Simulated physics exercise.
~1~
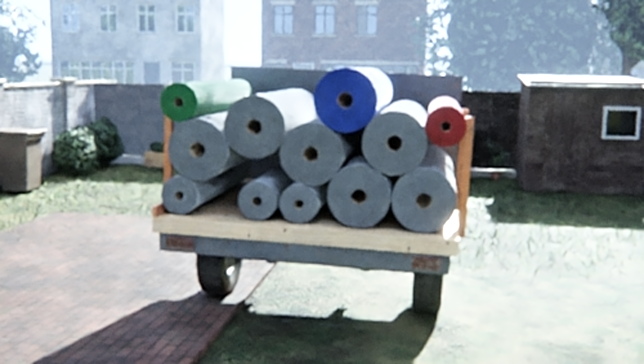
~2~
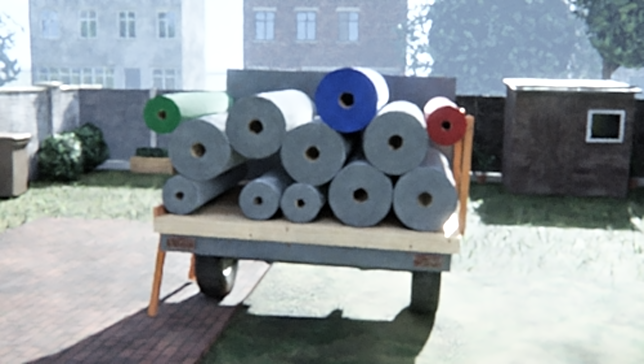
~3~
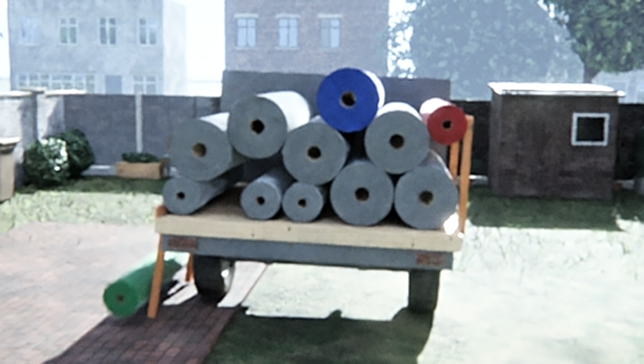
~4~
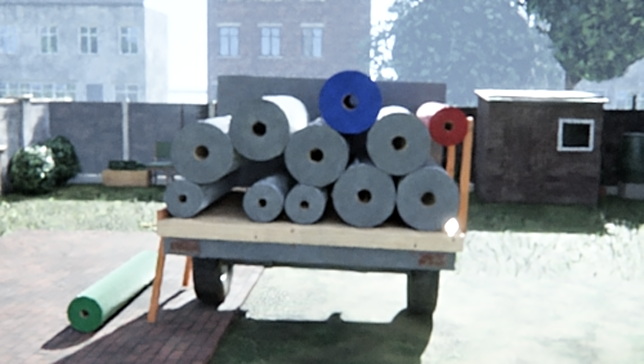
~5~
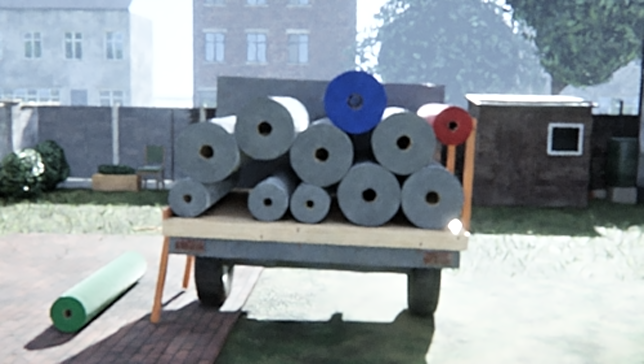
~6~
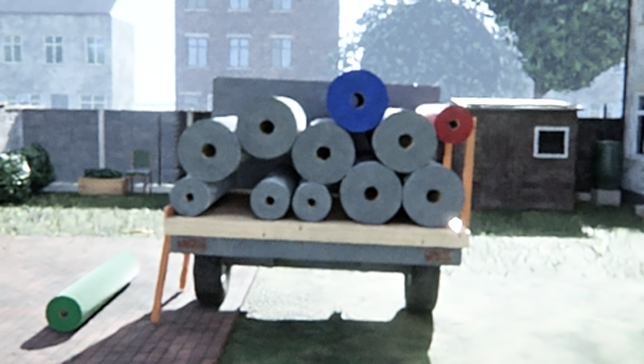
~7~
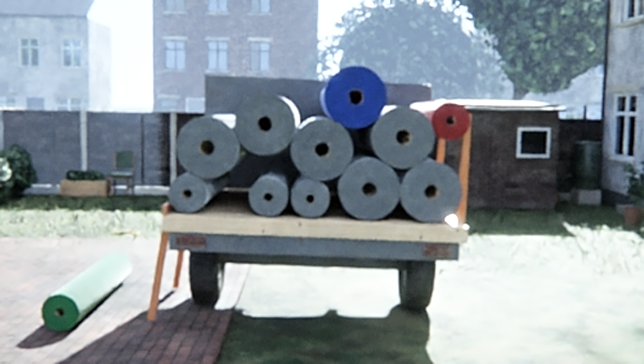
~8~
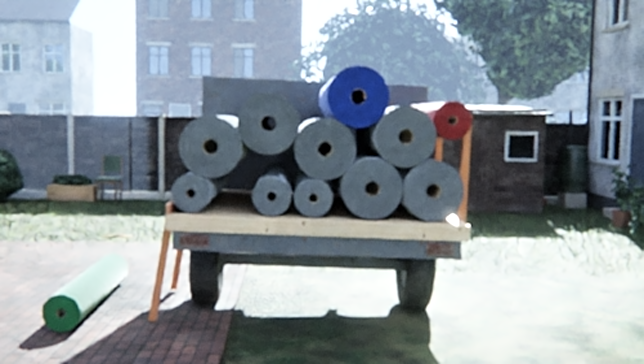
In a sunlit yard with brick paving, grass, a dark wall and hazy buildings beyond, a parked farm trailer is seen from behind. Thick rolls lie stacked end-on across its pale wooden deck, mostly grey, with a green one at the upper left, a blue one on top and a red one at the upper right, between orange side posts. The left posts swing down, and the green roll slips off that side and drops to the paving. It rolls a little farther left and settles there, while the blue, red and grey rolls stay stacked as the view drifts sideways.
